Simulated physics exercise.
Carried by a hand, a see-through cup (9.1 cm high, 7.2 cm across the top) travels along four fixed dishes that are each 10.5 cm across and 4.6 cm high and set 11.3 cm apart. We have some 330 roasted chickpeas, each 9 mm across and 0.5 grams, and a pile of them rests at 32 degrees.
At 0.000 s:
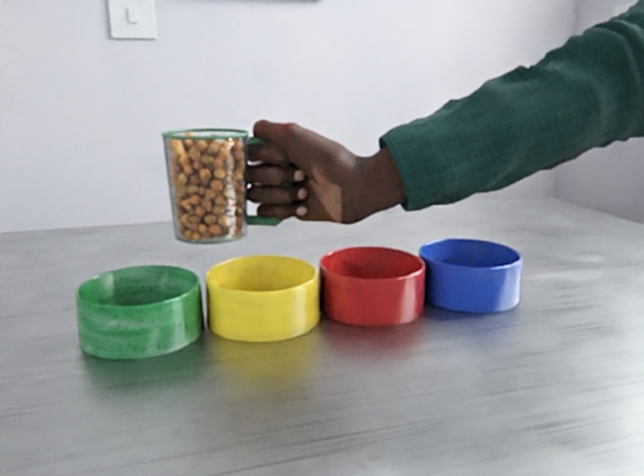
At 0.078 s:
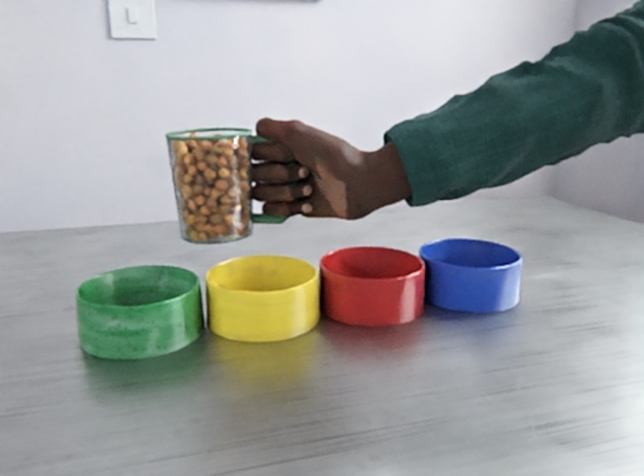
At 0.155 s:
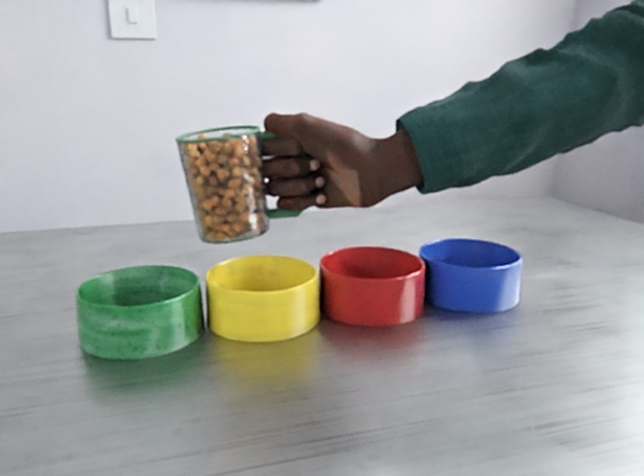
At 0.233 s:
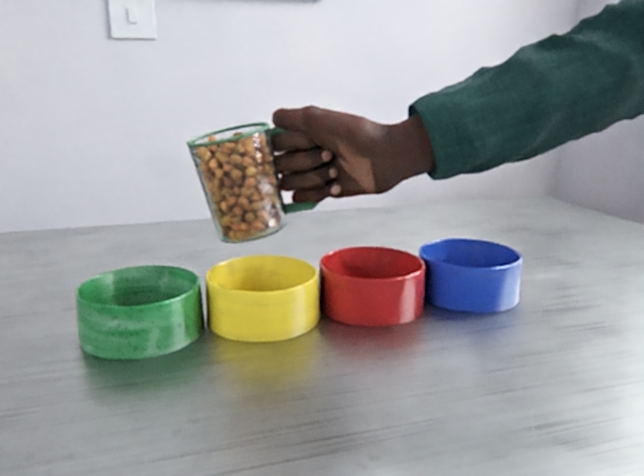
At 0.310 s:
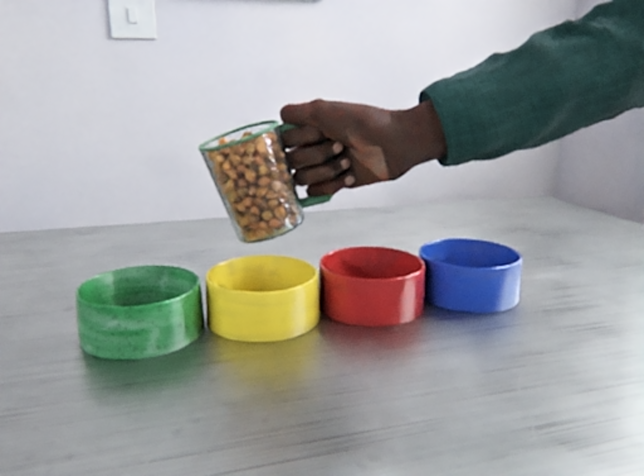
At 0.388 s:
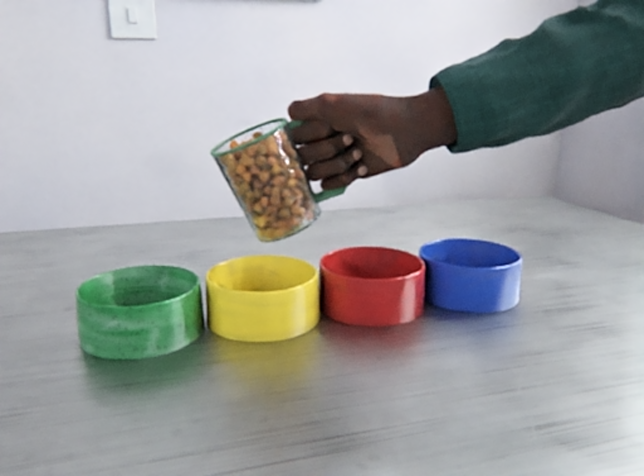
A hand moves a clear cup of roasted chickpeas right above colored dishes, tilting it left.
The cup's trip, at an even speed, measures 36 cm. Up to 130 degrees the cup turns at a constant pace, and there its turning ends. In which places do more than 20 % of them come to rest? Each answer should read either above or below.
Red - above, blue - above, green - below, yellow - below, counter - below.
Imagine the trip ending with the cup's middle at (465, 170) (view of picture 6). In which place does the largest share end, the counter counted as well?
Result: Biggest portion at red.
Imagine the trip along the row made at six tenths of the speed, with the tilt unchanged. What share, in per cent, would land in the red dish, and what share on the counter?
Then the red dish gets 70 and the counter 10.
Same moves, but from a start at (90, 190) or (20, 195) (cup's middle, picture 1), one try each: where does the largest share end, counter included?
Red, then yellow.
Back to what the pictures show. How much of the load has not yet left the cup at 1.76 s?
Some 50 per cent.
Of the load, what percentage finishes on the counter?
The figure is about 5 percent.
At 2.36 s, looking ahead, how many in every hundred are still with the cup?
Some 0 per cent of the load.
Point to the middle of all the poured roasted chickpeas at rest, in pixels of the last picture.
(452, 280).
Then, at 1.21 s, tilt 82 degrees; cup holds 100 %.
After 1.76 s, tilt 121 degrees; cup holds 50 %, red 25 %, blue 20 %.
After 2.36 s, tilt 130 degrees; cup holds 0 %, red 25 %, blue 70 %.
At rest (2.7 s), red 25 %, blue 70 %, green 0 %, yellow 0 %, counter 5 %.
